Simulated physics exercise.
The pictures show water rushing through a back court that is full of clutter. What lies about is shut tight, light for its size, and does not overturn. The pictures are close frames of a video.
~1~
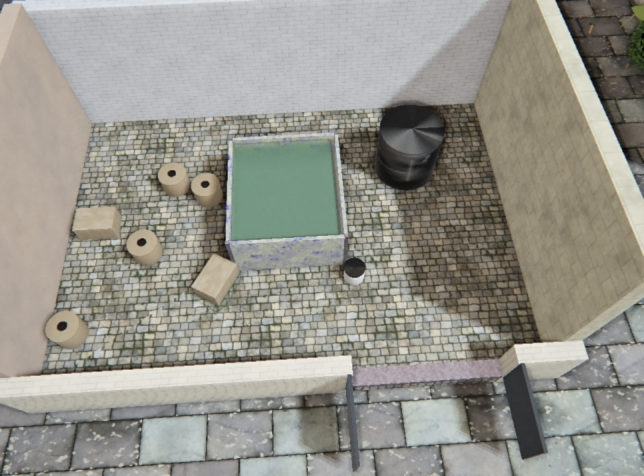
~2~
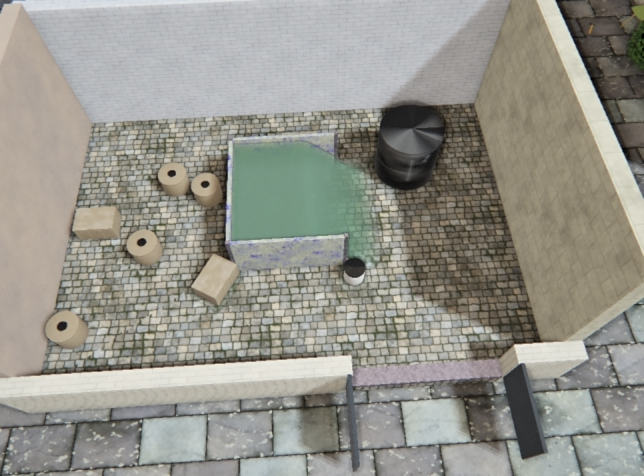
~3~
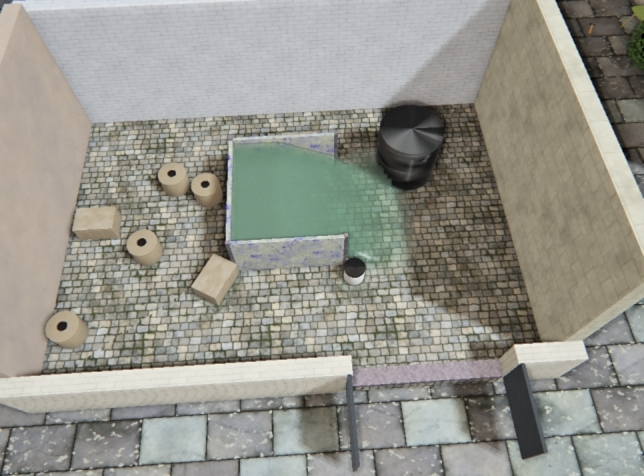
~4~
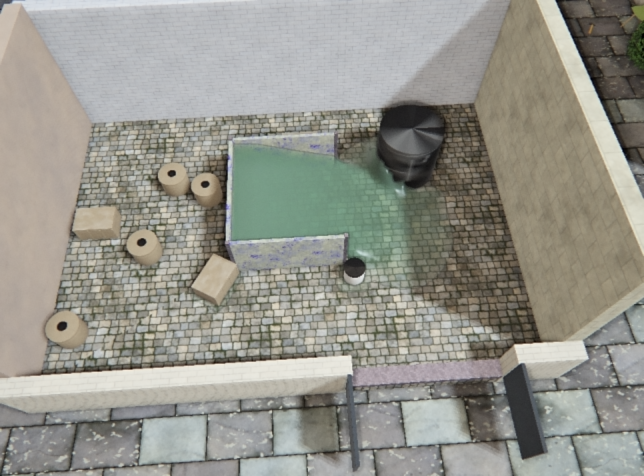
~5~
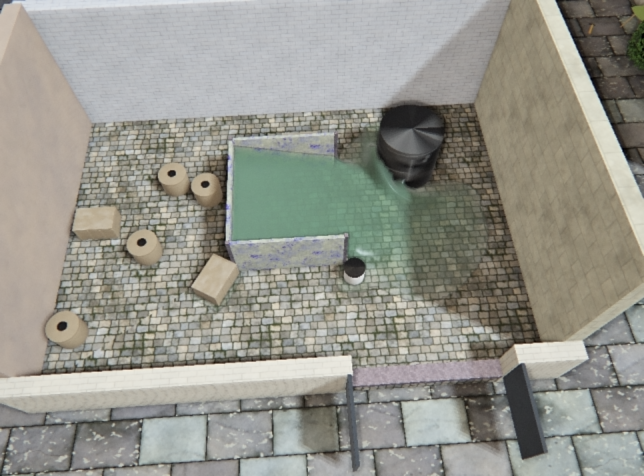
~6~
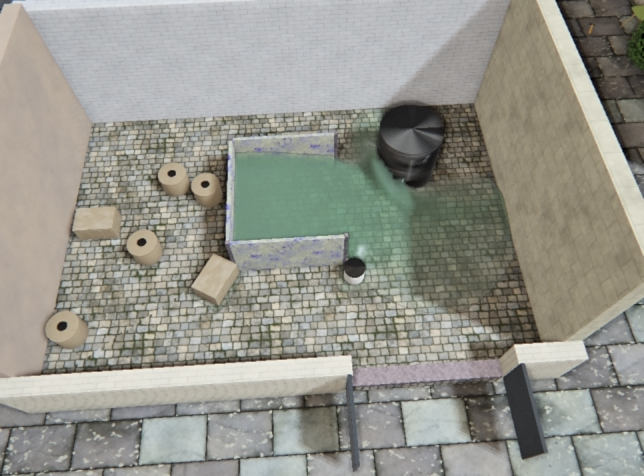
The clip opens on a walled, cobbled yard with a square tank of green water among small tan blocks and drums, beside a large dark cylinder. The tank's right side disappears and water pours out to the right, then spreads around the cylinder toward the right wall while the surrounding objects stay put.
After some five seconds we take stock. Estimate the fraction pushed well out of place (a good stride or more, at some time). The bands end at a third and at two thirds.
Share: Less than a third.
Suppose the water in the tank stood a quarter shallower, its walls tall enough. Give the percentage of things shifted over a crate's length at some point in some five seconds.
About 0 per cent.
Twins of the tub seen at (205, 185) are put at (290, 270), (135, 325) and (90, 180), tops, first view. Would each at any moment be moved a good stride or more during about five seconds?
One after the other: Not that far, not that far, never so far.
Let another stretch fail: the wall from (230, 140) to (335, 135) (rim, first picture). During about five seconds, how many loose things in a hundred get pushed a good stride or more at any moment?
Near 40 in a hundred.
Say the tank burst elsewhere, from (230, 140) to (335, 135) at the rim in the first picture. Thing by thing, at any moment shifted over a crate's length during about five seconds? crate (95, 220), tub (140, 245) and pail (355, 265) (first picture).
In turn: That far or more, short of that, under that.
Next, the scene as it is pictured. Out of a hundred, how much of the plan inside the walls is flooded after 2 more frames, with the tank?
I make it 35 per cent.
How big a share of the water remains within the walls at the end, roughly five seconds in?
Close to 82 %.
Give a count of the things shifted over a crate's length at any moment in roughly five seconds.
It comes to 1.
A moment on, 0 of 8 are well off their spots; 0 afloat.
Next, 0 of 8 are well off their spots; 0 afloat.
Later, 0 of 8 are well off their spots; 0 afloat.
In the end, 1 of 8 are well off their spots, and 1 have been at some point; 1 afloat.
